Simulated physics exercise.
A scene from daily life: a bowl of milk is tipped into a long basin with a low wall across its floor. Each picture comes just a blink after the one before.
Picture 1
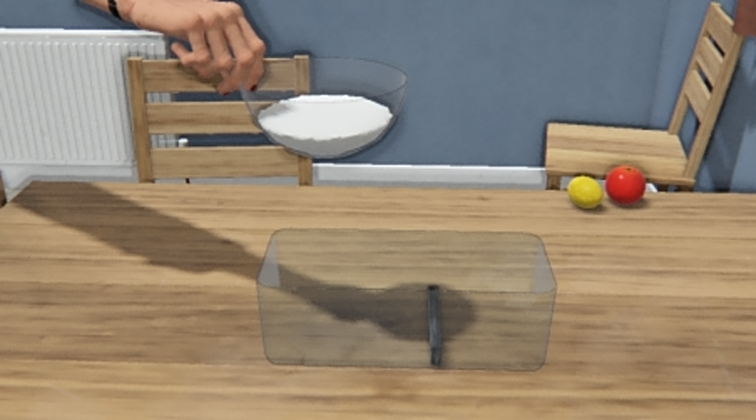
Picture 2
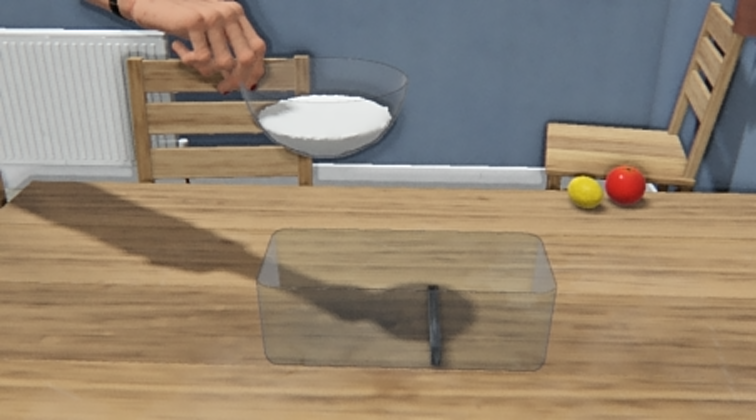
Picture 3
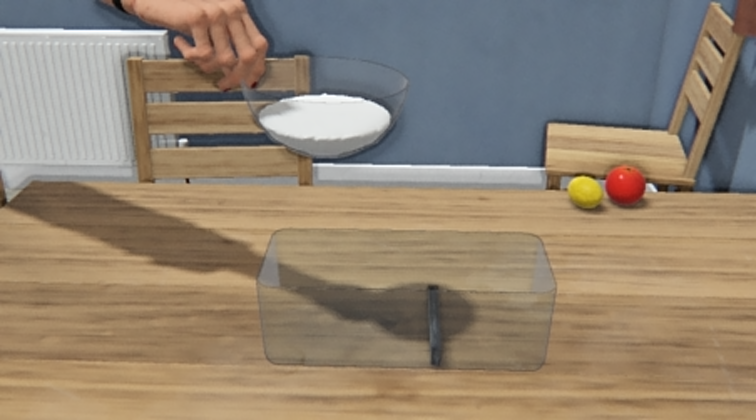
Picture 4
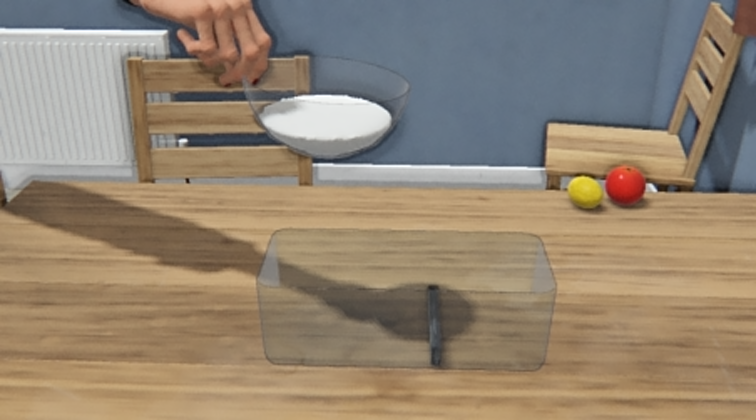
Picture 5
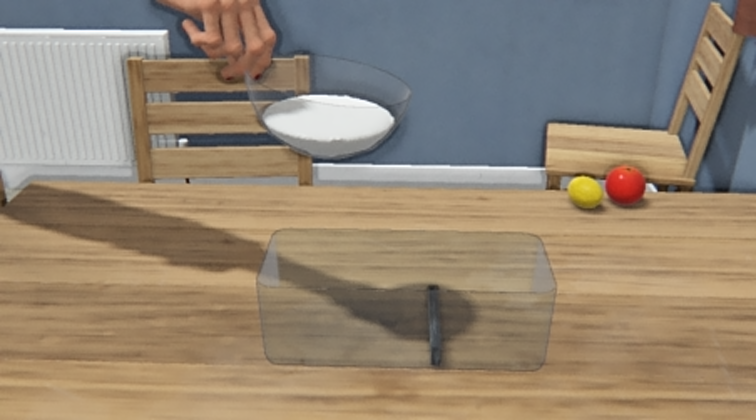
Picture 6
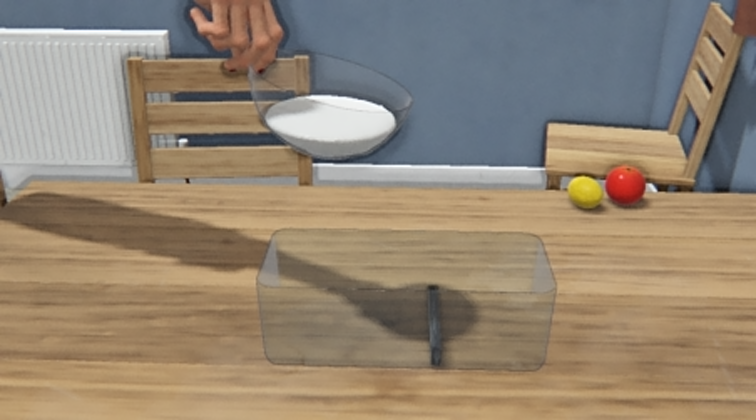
A hand at upper left slowly tilts a clear bowl of white milk slightly to the right, its fingers shifting a little at the rim, while the camera stays still. The setting is a dining room seen from slightly above a wooden table, with wooden chairs, a white radiator and a blue wall behind. A clear long basin with a dark low wall inside sits below, near yellow and red fruit at right.
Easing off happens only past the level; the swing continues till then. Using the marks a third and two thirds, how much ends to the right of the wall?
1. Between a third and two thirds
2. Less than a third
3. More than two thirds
1, between a third and two thirds.
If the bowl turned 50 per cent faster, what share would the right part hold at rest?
I'd say close to 50 %.
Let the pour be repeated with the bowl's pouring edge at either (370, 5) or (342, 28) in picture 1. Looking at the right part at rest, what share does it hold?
20 and 15 in a hundred.
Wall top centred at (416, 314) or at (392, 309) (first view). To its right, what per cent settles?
Respectively 70 and 90 per cent, approximately.
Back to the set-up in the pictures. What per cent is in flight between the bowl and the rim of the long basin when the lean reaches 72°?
Roughly 45 percent.
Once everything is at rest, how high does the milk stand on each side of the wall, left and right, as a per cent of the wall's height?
Once it settles, the left reaches around 30 and the right around 40.
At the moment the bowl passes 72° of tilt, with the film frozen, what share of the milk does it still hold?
45 per cent or so.
A moment on, the bowl is tipped part way and 46 per cent is still to pour, 2 is left of the wall and 6 right of it.
Next, the bowl is tipped right over and 0 per cent is still to pour, 42 is left of the wall and 48 right of it.
Then the bowl is tipped right over and 0 per cent is still to pour, 49 is left of the wall and 49 right of it.
Later the bowl is tipped right over and 0 per cent is still to pour, 49 is left of the wall and 49 right of it.
Finally, 49 per cent lies left of the wall, 49 right of it and 1 outside.
